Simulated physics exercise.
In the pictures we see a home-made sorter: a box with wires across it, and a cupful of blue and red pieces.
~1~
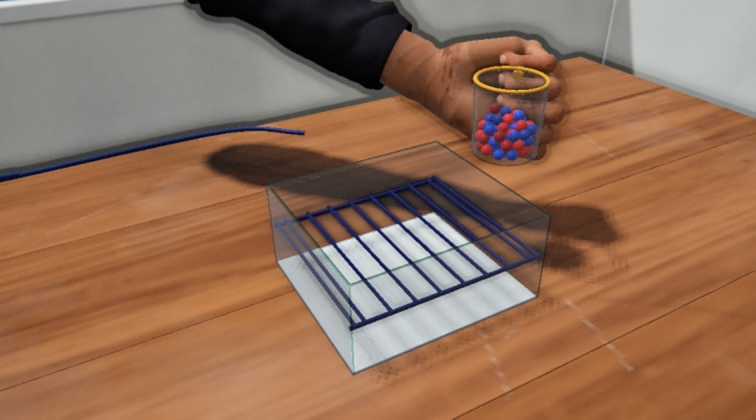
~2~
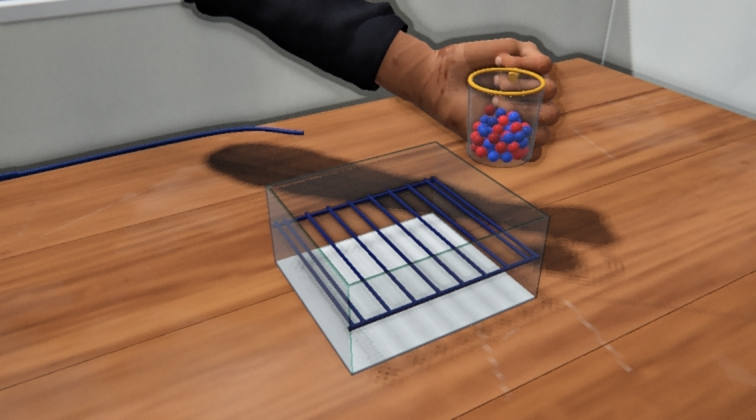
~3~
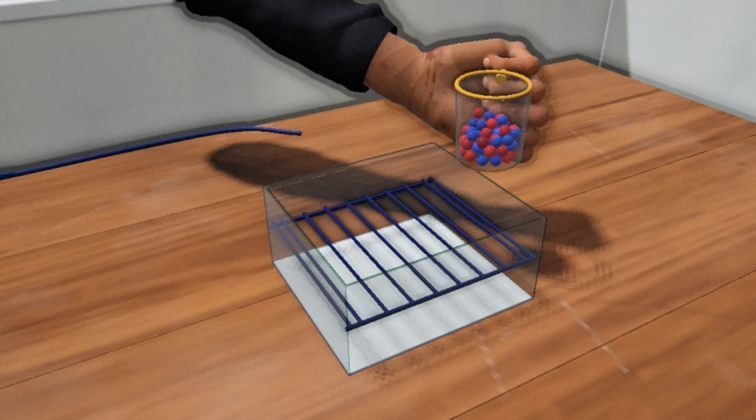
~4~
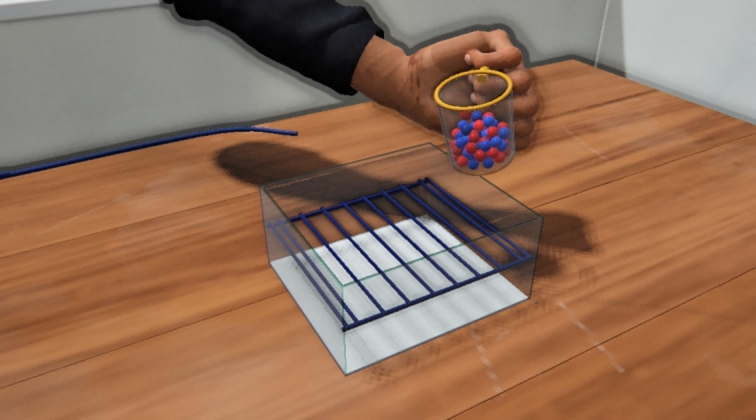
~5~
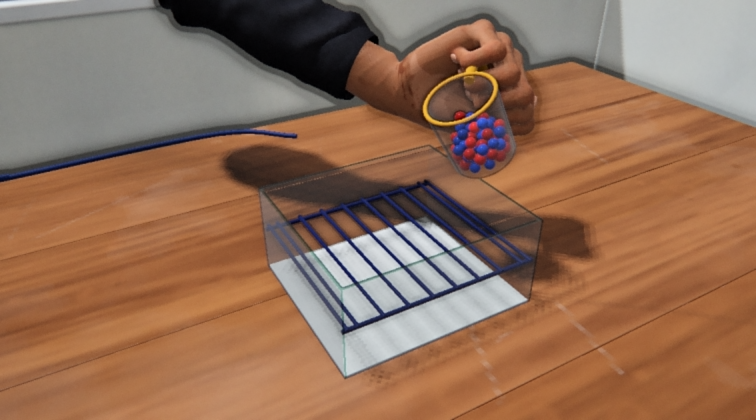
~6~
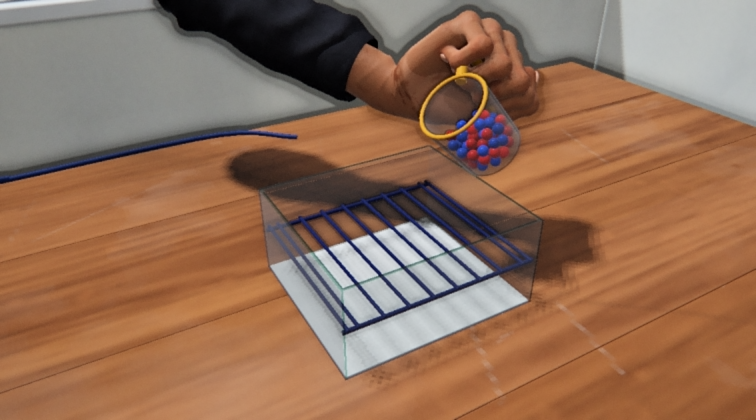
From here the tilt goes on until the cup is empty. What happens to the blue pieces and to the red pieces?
The blue pieces make it through; the red pieces make it through.
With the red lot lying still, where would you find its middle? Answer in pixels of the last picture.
In the last picture its middle settles near (421, 262).
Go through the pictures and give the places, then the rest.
Cup near (508, 117), upright; rack near (345, 257), 10 wires across; blue round beads near (512, 138), narrower than the gaps; red sweets near (500, 128), narrower than the gaps, in the first picture.
Cup near (503, 118), upright; red ones near (495, 130), in the second picture.
Cup near (491, 122), tipped 2°; blue ones near (496, 143), in the third picture.
Cup near (478, 124), tipped 14°; red ones near (473, 136), in the fourth picture.
Cup near (473, 128), tipped 29°; blue ones near (484, 136), in the fifth picture.
Cup near (473, 128), tipped 43°; rack near (338, 261); blue ones near (483, 145); red ones near (474, 137), in the sixth picture.
Then, 0.22 s on from there, blue ones, the whole lot in the cup; red ones, the whole lot in the cup.
Then, 0.51 s on from there, blue ones, the whole lot in the cup; red ones, the whole lot in the cup.
Then, 0.82 s on from there, blue ones, near a third in the cup, near half on or over the wires, a little under the rack; red ones, near two thirds in the cup, near a quarter on or over the wires, near a quarter under the rack.
In the end, blue ones, the whole lot under the rack; red ones, the whole lot under the rack.
